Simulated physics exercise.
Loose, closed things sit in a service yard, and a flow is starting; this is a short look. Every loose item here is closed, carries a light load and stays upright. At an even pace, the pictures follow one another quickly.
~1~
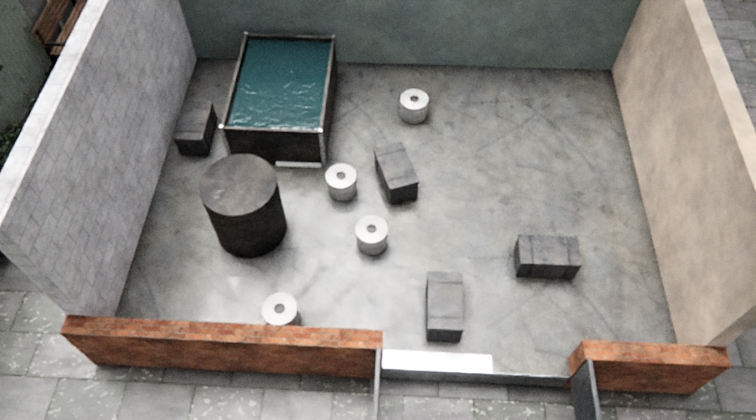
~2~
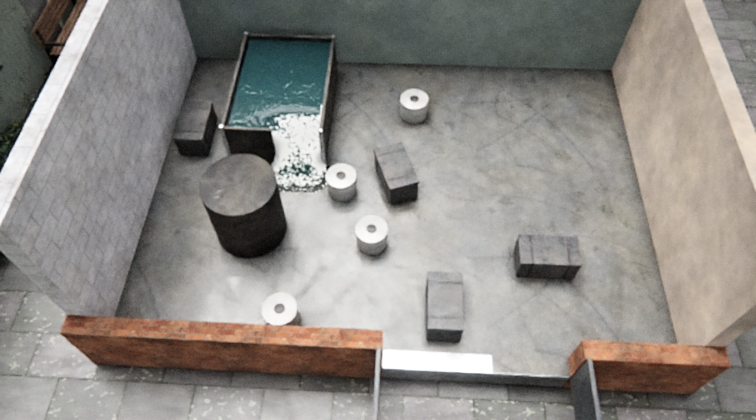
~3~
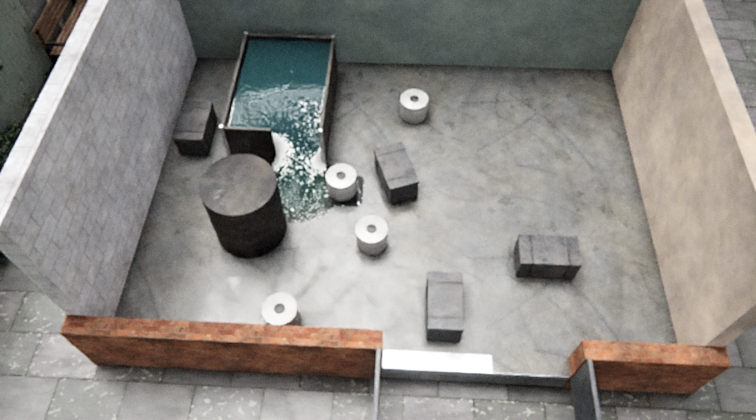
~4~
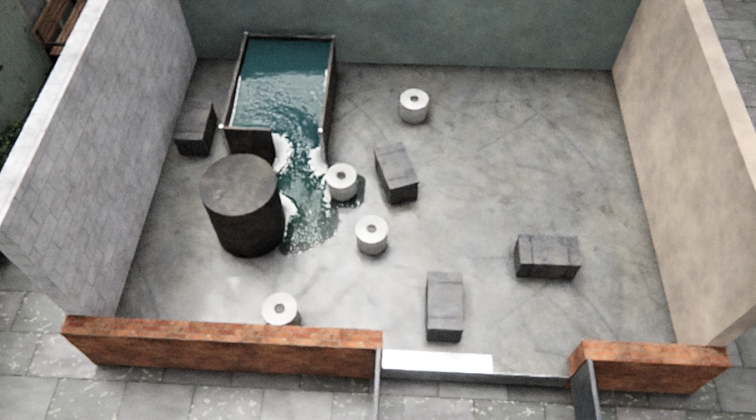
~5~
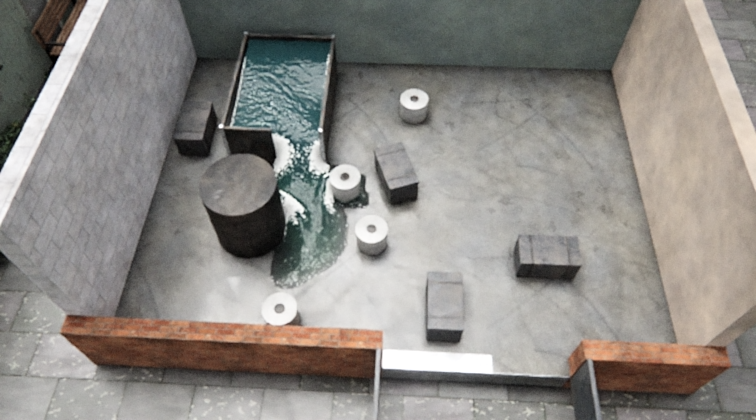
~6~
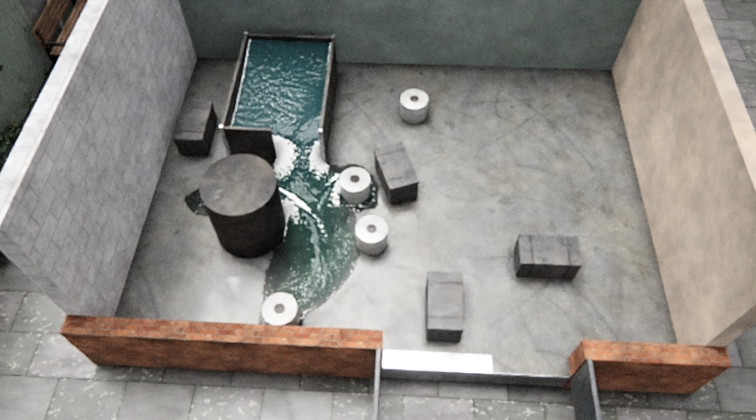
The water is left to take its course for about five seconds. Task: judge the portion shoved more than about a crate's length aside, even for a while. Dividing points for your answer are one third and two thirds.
Answer: A share between one and two thirds.
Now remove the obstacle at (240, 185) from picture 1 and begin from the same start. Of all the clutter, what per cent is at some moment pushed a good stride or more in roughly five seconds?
50 in a hundred.
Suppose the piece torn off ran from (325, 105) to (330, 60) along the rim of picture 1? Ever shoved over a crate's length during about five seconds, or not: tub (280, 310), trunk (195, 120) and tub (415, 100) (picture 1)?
Taking them one at a time, the first not displaced that far, the second not displaced that far and the third gets shoved clear.
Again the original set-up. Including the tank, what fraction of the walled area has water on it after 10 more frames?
By my count it's near 40 in a hundred.
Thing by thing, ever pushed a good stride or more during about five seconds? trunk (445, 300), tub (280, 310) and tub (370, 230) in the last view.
Went a long way, then went a long way, then went a long way.
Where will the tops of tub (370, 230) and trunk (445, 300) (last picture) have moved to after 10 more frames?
Approximately (457, 265) for one and (477, 306) for the other.
A moment on, 1 of 8 are well off their spots; 0 afloat.
Next, 3 of 8 are well off their spots; 0 afloat.
Later, 4 of 8 are well off their spots; 0 afloat.
In the end, 4 of 8 are well off their spots, and 4 have been at some point; 0 afloat.
